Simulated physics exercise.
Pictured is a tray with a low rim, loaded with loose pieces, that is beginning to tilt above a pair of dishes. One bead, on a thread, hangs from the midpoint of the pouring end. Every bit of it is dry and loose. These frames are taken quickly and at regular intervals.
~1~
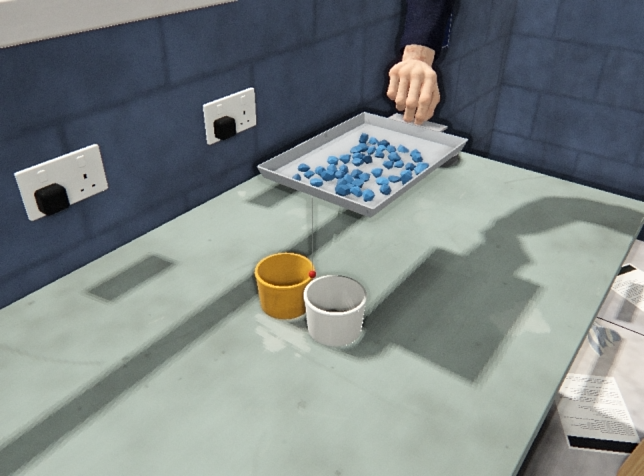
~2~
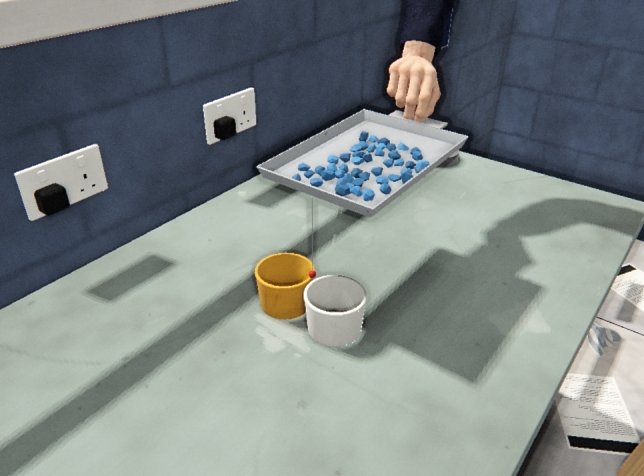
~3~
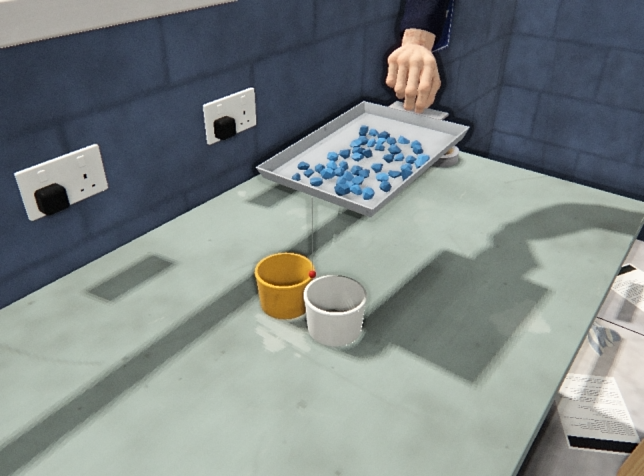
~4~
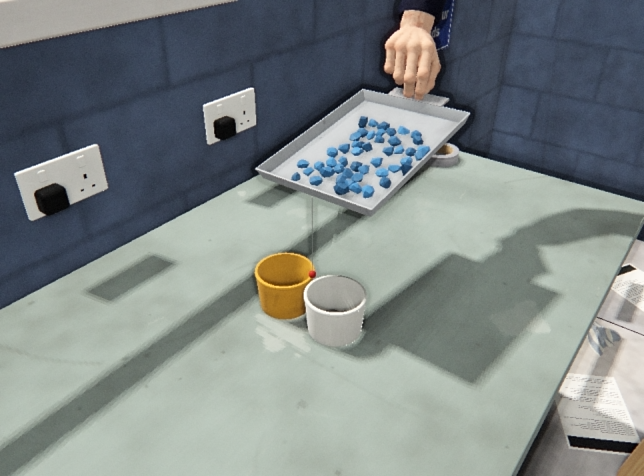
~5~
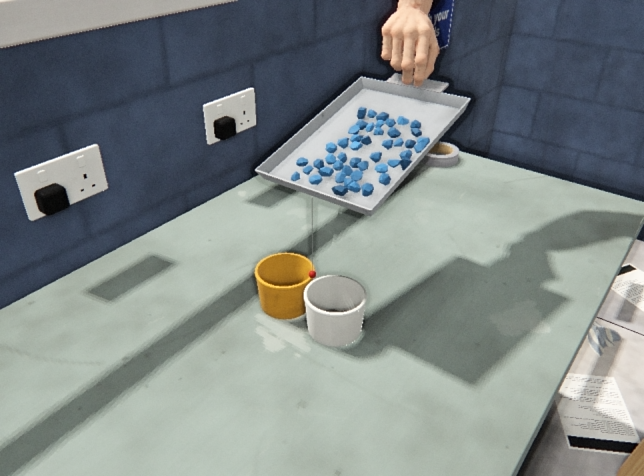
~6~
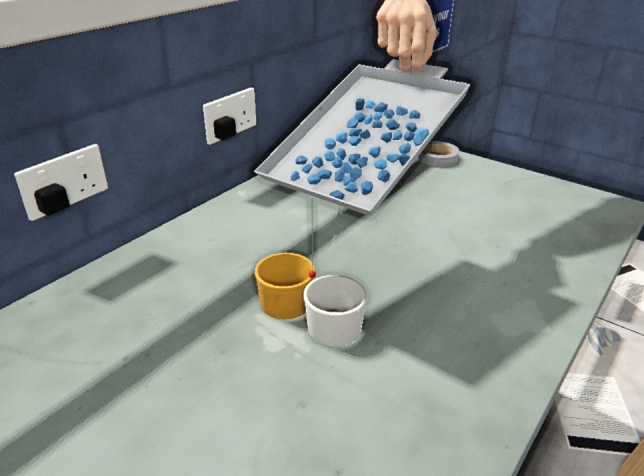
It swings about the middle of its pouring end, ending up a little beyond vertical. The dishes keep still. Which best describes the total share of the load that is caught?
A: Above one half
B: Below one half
B.
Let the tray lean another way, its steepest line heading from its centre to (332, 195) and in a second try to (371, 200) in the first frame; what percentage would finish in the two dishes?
About 10 and 30 percent.
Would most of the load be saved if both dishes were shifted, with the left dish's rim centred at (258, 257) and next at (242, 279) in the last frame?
Result - try one, below the halfway mark; try two, past the halfway mark.
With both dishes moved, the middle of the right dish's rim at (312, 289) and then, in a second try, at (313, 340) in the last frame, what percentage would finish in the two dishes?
About 30 per cent, then about 30 per cent.
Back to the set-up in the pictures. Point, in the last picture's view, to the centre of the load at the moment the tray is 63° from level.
Near (312, 176).
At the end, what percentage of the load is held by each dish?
About: Left dish 10, right dish 0 per cent.
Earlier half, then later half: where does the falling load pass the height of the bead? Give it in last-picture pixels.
The first part at (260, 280); the rest at (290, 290).
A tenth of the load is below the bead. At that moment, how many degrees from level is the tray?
I'd say close to 80 degrees.
Just after the last frame, tray tipped steeply; almost all on the tray; just a few in the air.
A moment on, tray tipped right over; roughly a third on the tray; about a tenth in the left dish; roughly a third outside both; roughly a quarter in the air.
Further on, tray tipped past a quarter turn; about a tenth in the left dish; almost all outside both.
When it is over, tray tipped past a quarter turn; not one in the right dish; about a tenth in the left dish; almost all outside both.
